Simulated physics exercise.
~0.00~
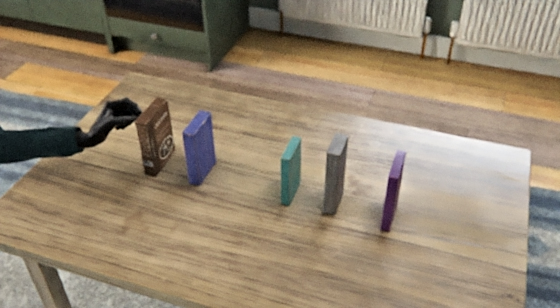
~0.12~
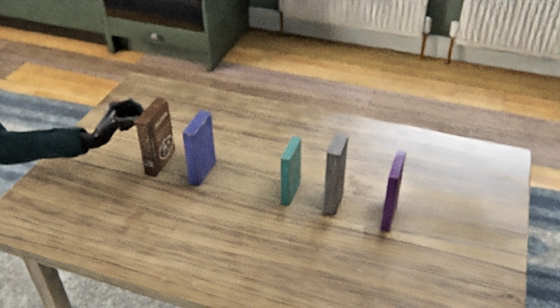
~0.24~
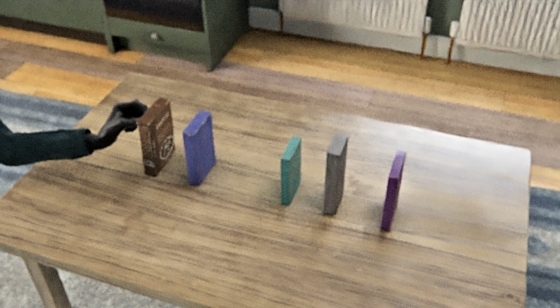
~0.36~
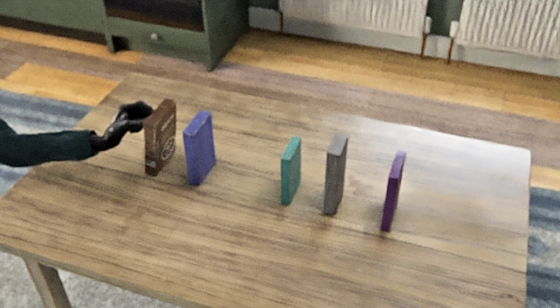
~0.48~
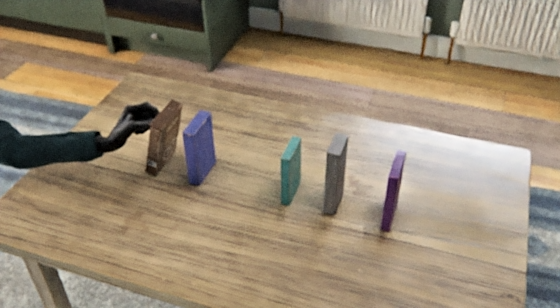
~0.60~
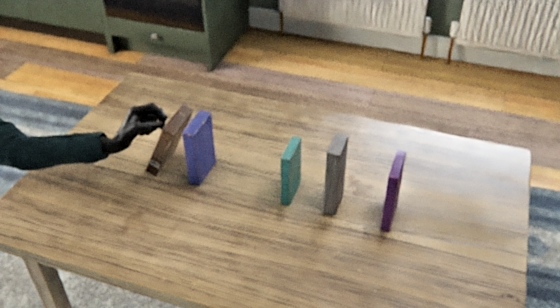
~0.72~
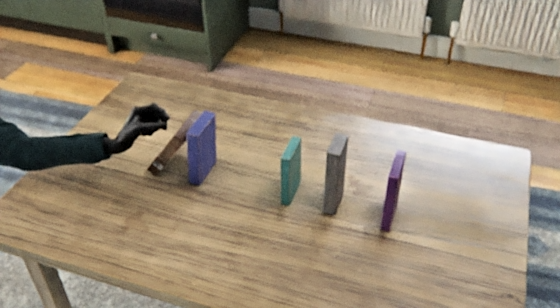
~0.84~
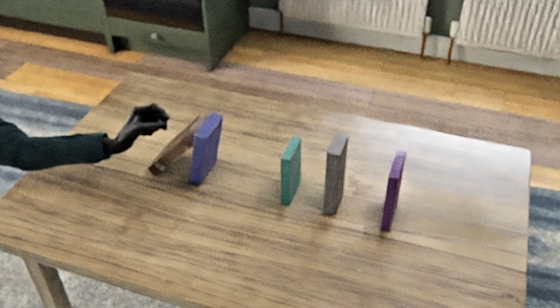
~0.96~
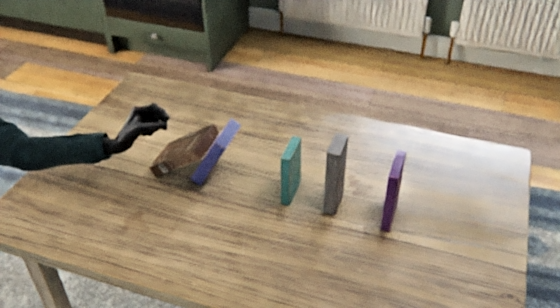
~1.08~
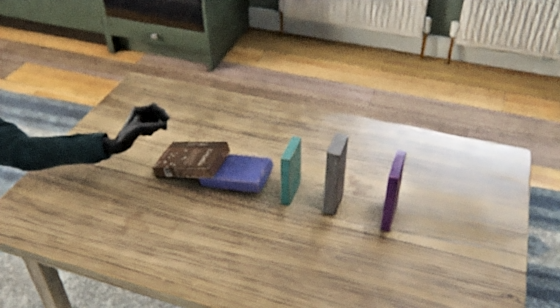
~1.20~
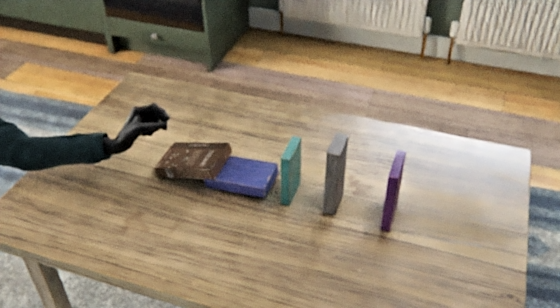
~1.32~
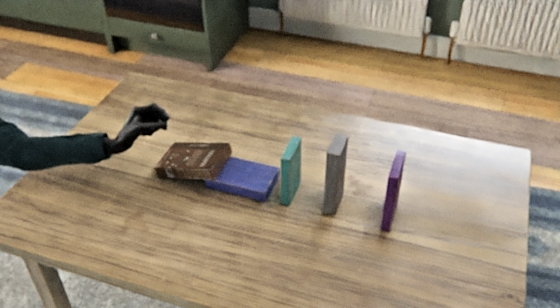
Gloved hand tipping a brown packet rightwards into a blue board, both toppling flat while turquoise, grey and purple blocks stay standing.
